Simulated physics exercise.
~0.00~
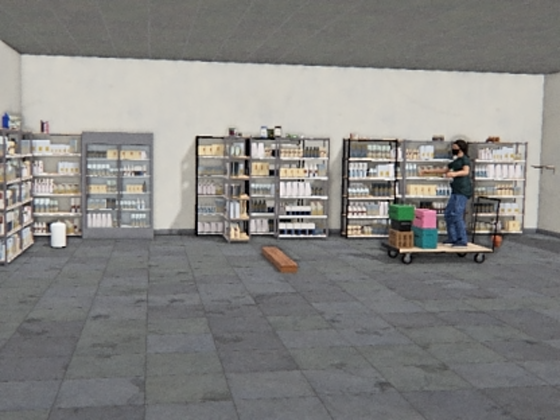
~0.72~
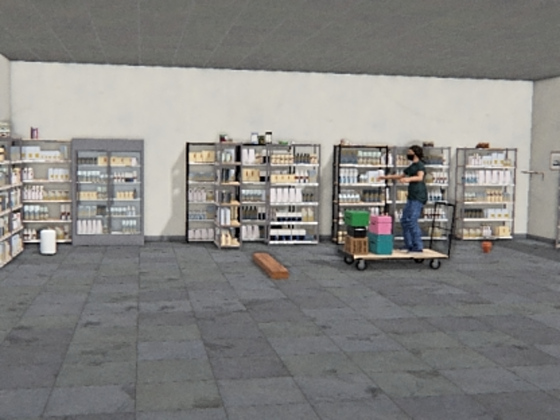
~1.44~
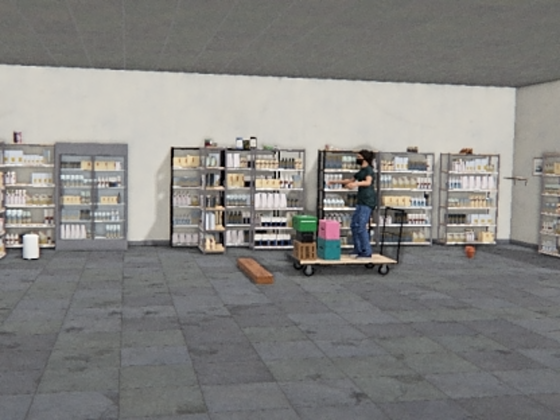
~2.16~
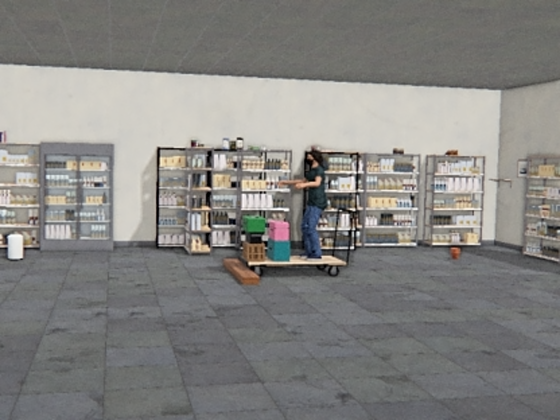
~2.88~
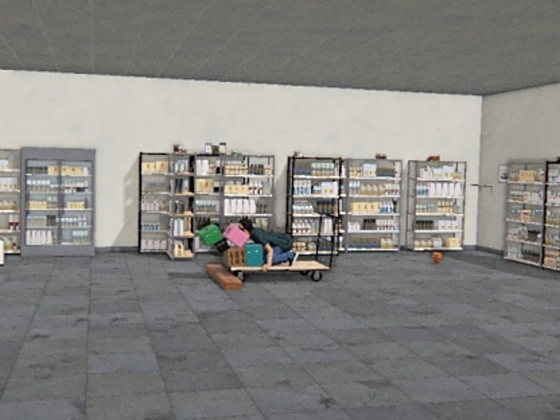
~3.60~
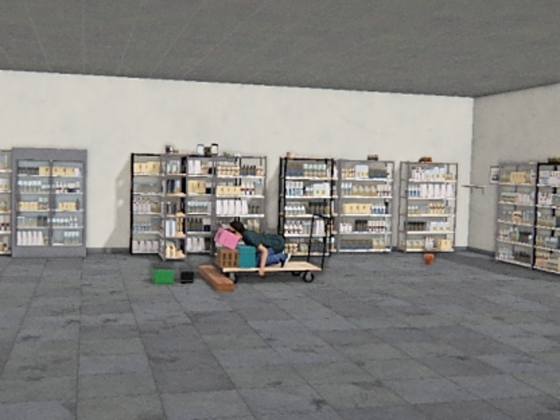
A flat cart rolls left into a beam, toppling its rider and spilling two toolboxes over it.
